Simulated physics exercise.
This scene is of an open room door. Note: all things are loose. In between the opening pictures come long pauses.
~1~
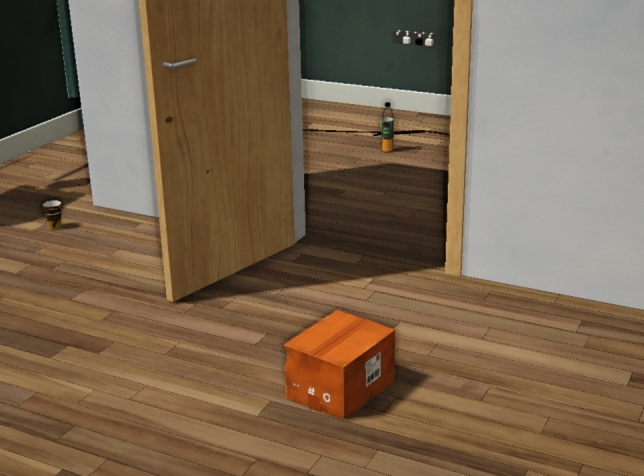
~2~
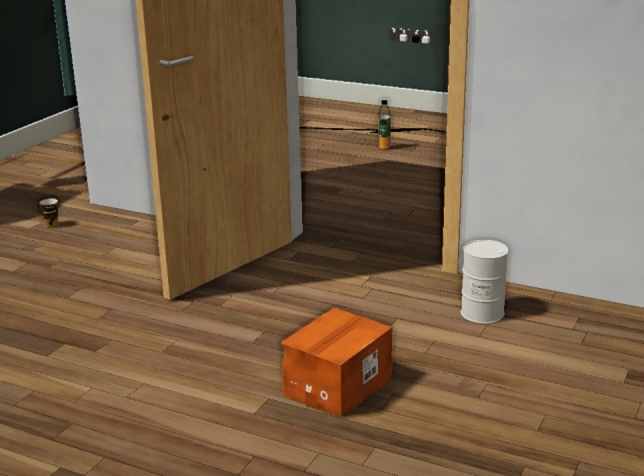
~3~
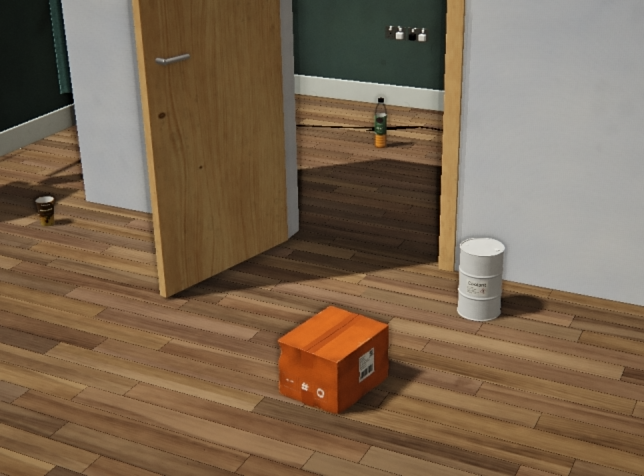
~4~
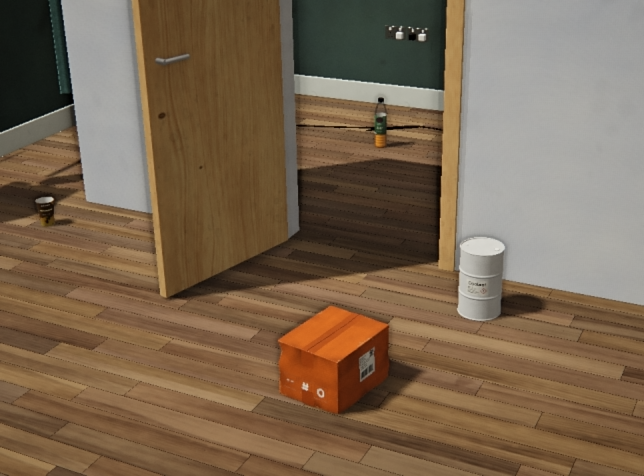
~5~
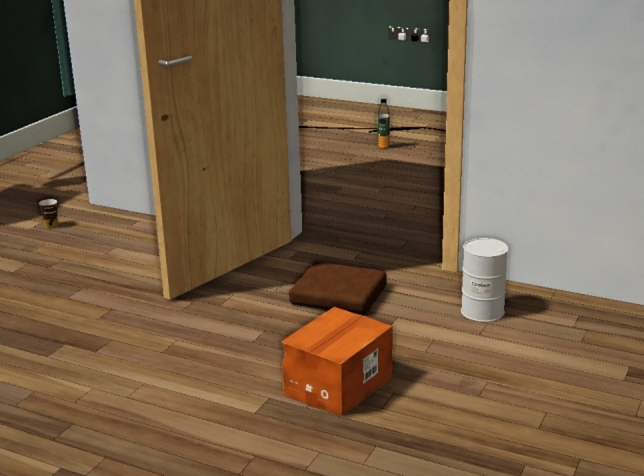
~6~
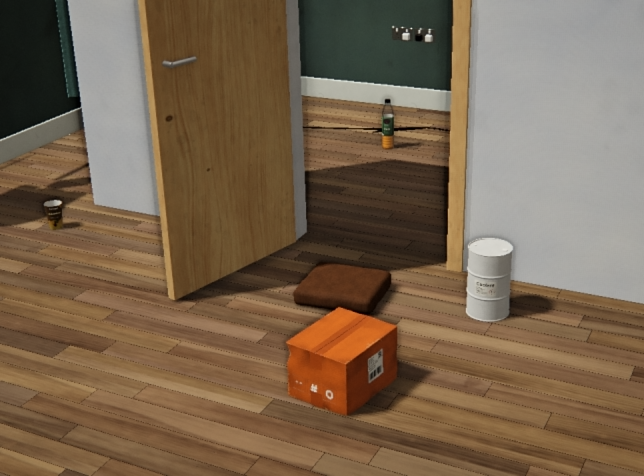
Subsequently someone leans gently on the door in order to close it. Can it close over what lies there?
So the door never meets the frame after all.
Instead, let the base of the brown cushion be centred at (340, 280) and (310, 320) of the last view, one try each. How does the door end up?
Try 1: Door ends up flush. Try 2: Door ends up flush.
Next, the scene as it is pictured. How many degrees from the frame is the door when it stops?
Around 25 degrees.
Then, 0.70 s later than the last frame, door at 75°.
Then, 1.00 s later than the last frame, door at 52°; brown cushion moved a little near (372, 283).
Then, 1.20 s later than the last frame, door at 37°; brown cushion moved about its own width near (407, 275).
Then, 1.40 s later than the last frame, door at 33°; brown cushion moved about its own width near (424, 276).
When it is over, door at 26°; moved from the start, brown cushion; the other 2 as before. End places, in pixels of the last picture, brown cushion near (442, 276).
